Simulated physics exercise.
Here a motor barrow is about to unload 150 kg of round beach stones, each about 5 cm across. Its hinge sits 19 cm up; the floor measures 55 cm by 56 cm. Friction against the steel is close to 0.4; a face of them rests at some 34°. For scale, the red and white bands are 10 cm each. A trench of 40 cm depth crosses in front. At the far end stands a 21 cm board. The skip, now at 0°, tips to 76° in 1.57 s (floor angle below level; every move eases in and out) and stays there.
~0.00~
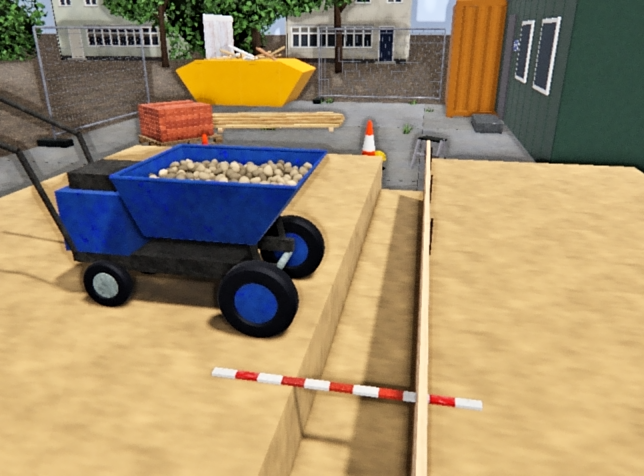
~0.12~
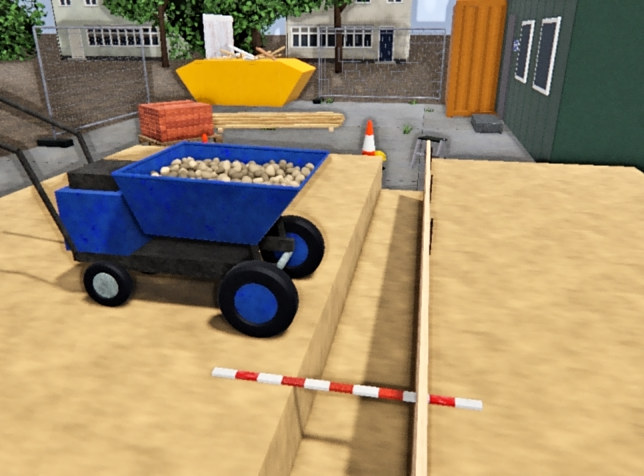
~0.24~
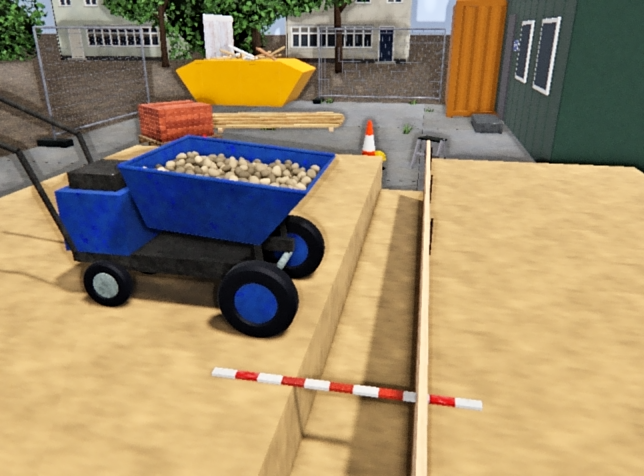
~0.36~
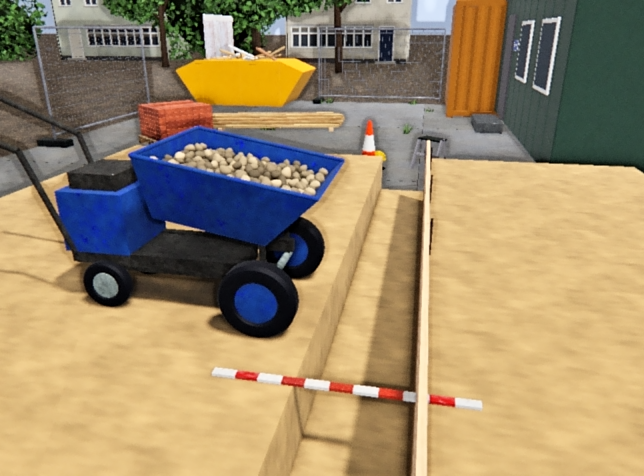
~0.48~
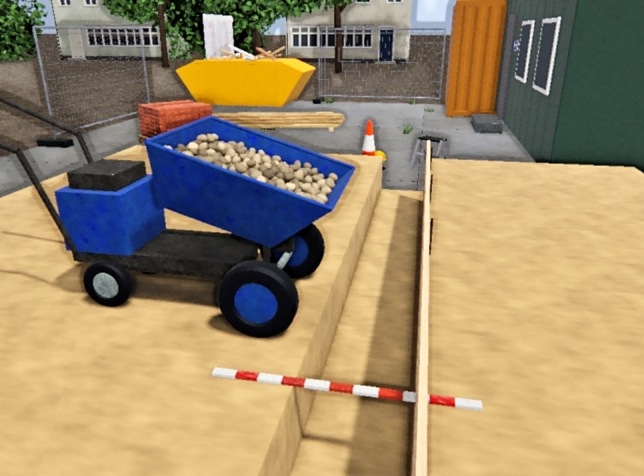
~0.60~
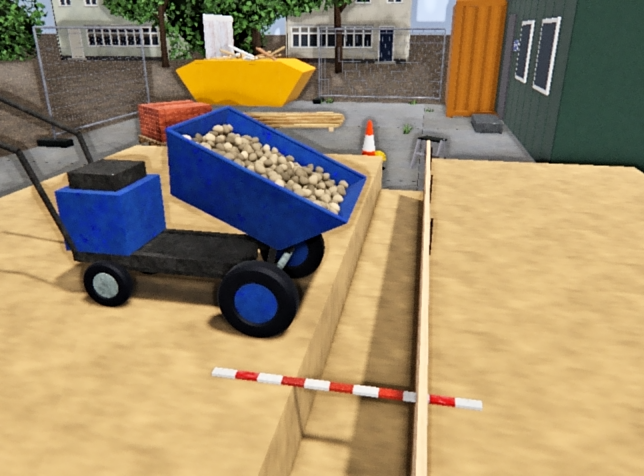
Blue skip of a motor barrow loaded with round stones tilting steadily down to the right beside a trench on sandy ground.
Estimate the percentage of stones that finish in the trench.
Close to 81 in a hundred.
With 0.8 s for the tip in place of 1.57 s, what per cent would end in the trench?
Then about 70 per cent.
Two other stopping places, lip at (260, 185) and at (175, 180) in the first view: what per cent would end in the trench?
About 100 and 80 per cent.
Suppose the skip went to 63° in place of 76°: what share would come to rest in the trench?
It would be near 75 per cent.
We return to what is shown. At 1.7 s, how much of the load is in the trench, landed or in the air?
About 35 per cent by then.
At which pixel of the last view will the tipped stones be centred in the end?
Around (392, 367).
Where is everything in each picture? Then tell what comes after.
In the first frame, the skip is at 0°, its lip at (295, 188); the top of the load is at (241, 169).
In the second frame, the skip is at 1°, its lip at (298, 189); the top of the load is at (233, 167); the stones move at 0.2 m/s on average.
In the third frame, lip at (306, 193), floor tilted 5°, highest stones at (219, 164); the stones move at 0.3 m/s on average.
In the fourth frame, lip at (318, 200), floor tilted 10°, highest stones at (197, 155); the stones move at 0.5 m/s on average.
In the fifth frame, the skip is at 17°, its lip at (332, 209); the top of the load is at (206, 144); the stones move at 0.6 m/s on average.
In the sixth frame, lip at (347, 222), floor tilted 25°, highest stones at (222, 136); the stones move at 0.6 m/s on average.
After 1.2 s the floor is at 64°; 96 % in the skip, 3 % in the trench; the foremost stones are at (418, 289).
After 1.7 s the floor is at 76°; 47 % in the skip, 37 % in the trench, 15 % past the trench; the foremost stones are at (531, 319).
After 2.0 s the floor is at 76°; 21 % in the skip, 61 % in the trench, 19 % past the trench; the foremost stones are at (605, 331).
After 4.0 s the floor is at 76°; 0 % in the skip, 81 % in the trench, 19 % past the trench; the foremost stones are at (638, 334).
